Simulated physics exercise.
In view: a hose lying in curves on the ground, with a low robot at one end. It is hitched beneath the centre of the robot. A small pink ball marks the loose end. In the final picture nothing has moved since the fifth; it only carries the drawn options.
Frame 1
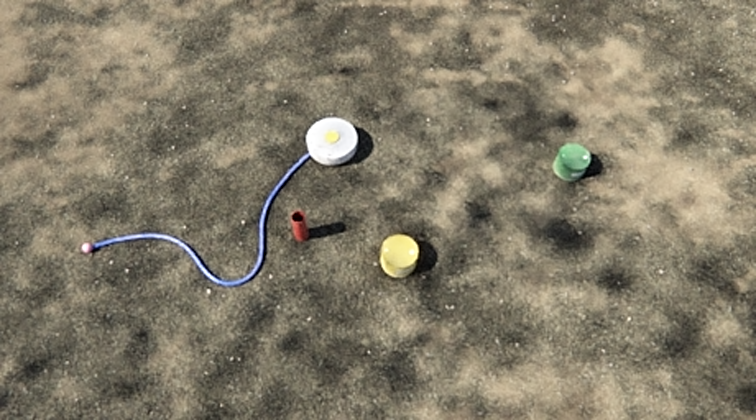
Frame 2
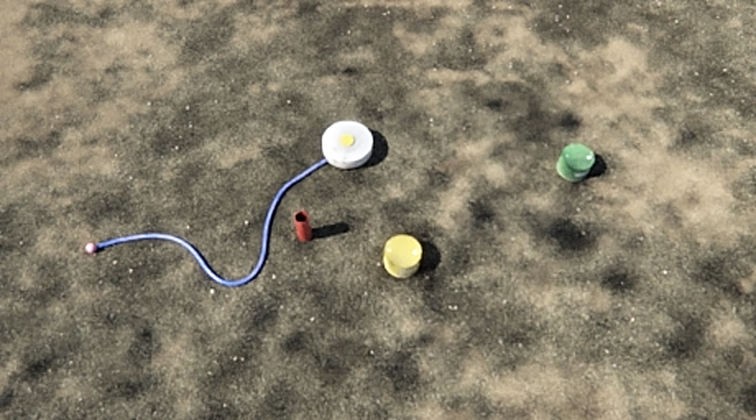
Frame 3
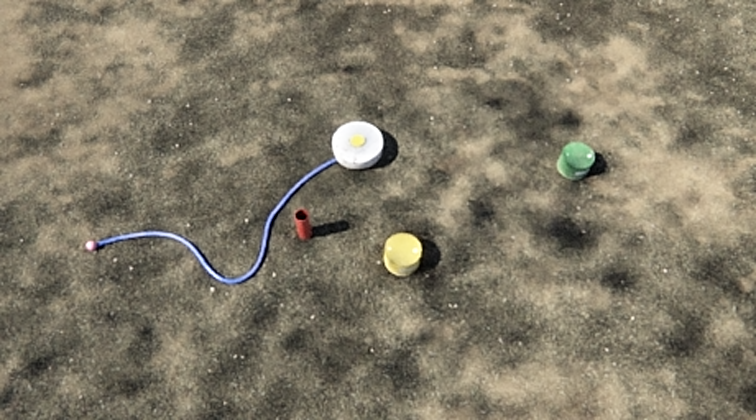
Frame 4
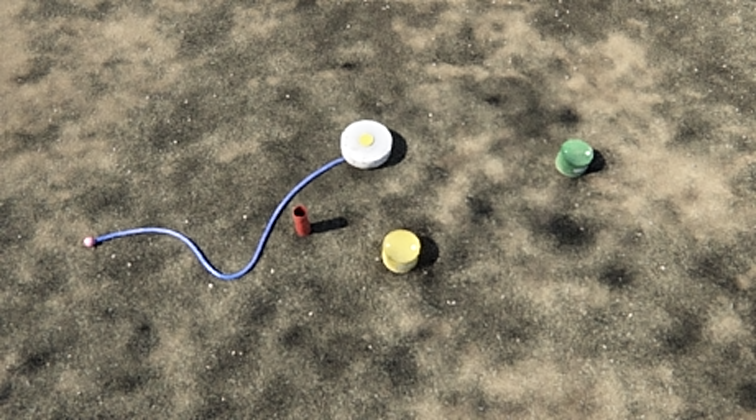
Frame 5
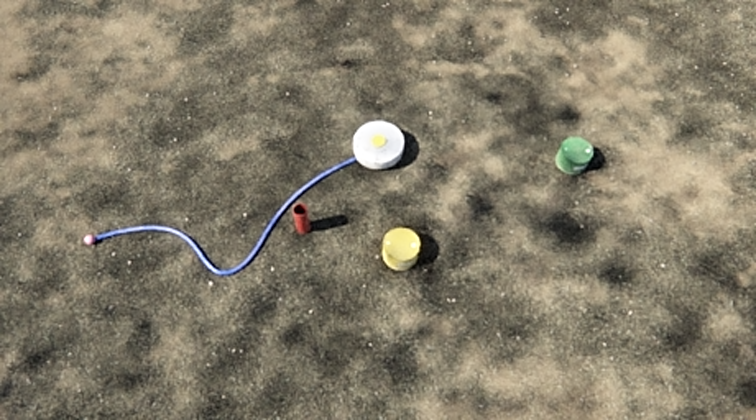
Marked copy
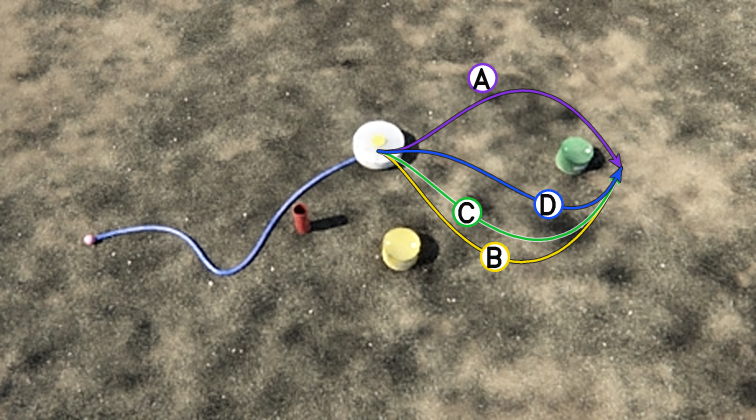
A round white robot with a blue hose attached slid a short way to the right across the ground, drawing out the hose's nearer curve while the red, yellow and green objects stayed put.
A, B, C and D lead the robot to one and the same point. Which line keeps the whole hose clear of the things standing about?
Take D.
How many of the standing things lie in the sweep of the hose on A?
In all, one.
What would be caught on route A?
The green tub.
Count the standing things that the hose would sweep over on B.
Two.
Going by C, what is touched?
It is the red post.
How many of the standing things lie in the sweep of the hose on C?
In all, one.
On the marked copy, A from (379, 151) via (505, 93) to (621, 168); B from (379, 151) via (508, 261) to (620, 171); C from (379, 151) via (508, 234) to (620, 171); D from (379, 151) via (507, 185) to (621, 168).
With D. Early on, robot (479, 164), middle of the hose (303, 202), free end (121, 233).
Further on, robot (579, 203), middle of the hose (393, 204), free end (214, 218).
At the end, robot (624, 163), middle of the hose (453, 203), free end (276, 211); nothing has been touched.
As for the rest, A meets the green tub; B meets the yellow tub and red post; C meets the red post.
